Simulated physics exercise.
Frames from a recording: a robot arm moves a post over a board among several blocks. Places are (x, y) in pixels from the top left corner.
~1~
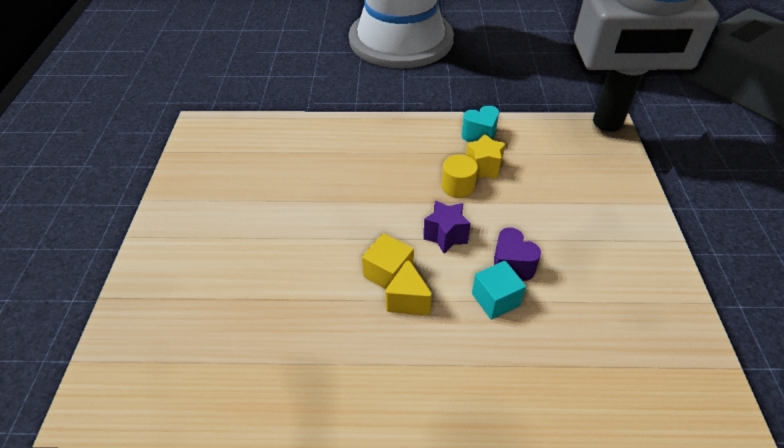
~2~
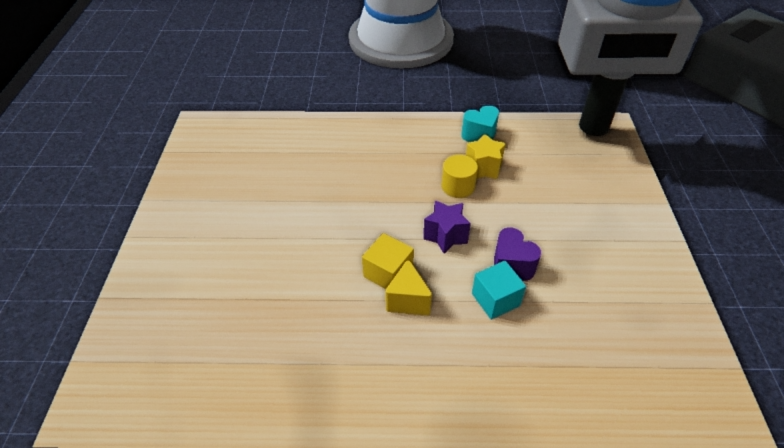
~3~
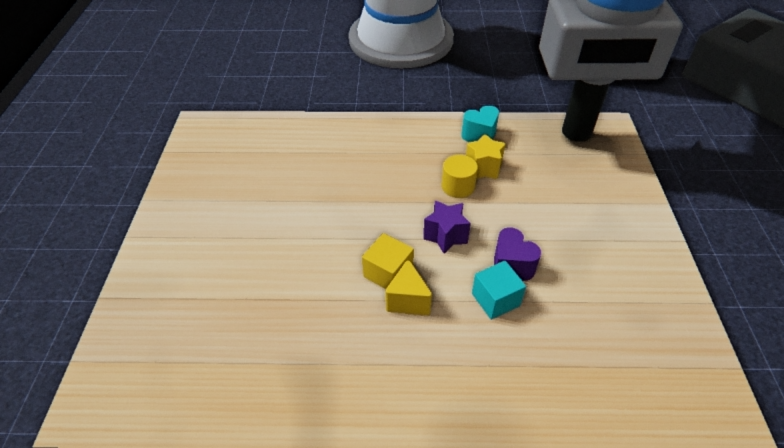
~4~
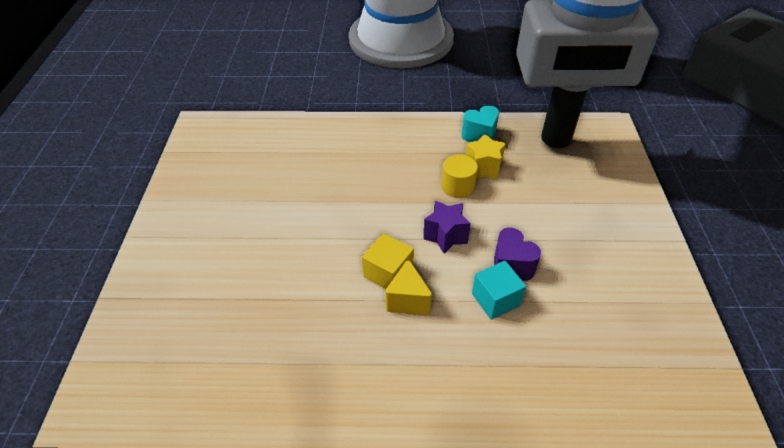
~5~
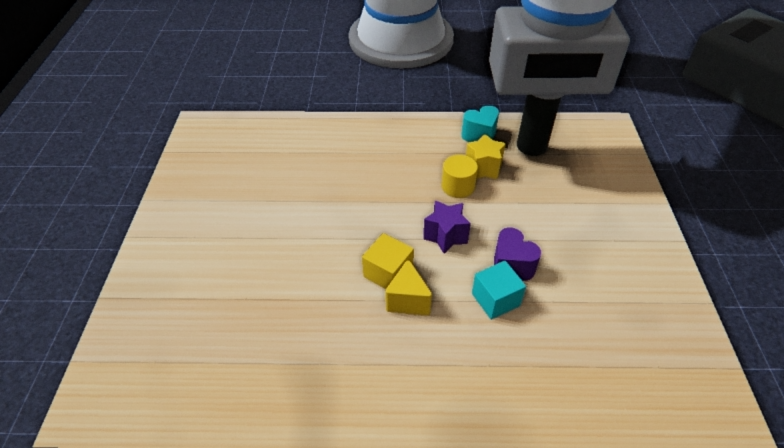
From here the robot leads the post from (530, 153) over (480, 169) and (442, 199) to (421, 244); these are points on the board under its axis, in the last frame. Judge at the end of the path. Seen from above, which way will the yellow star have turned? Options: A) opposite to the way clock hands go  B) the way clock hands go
Answer: B.
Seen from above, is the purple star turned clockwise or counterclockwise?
It spins against the clock.
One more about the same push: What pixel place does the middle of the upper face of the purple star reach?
Its top centre is at about (453, 237).
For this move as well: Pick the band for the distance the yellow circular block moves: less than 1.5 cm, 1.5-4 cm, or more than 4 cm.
The answer is over 4 cm.
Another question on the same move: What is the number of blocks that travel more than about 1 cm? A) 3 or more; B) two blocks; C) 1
A.
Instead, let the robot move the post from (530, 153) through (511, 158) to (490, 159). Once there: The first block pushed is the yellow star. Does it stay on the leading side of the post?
The post still has the yellow star in front of it when the path ends.
On the path given first. One third of the way, post (481, 163); yellow circular block (440, 174); yellow star (455, 155), turned 35° clockwise.
Two thirds of the way, post (442, 194); yellow circular block (392, 198); yellow star (411, 174), turned 65° clockwise.
At the end, post (421, 238); purple star (453, 237), turned 65° anticlockwise; yellow circular block (390, 199); turquoise heart block still; yellow star (408, 176), turned 90° clockwise.
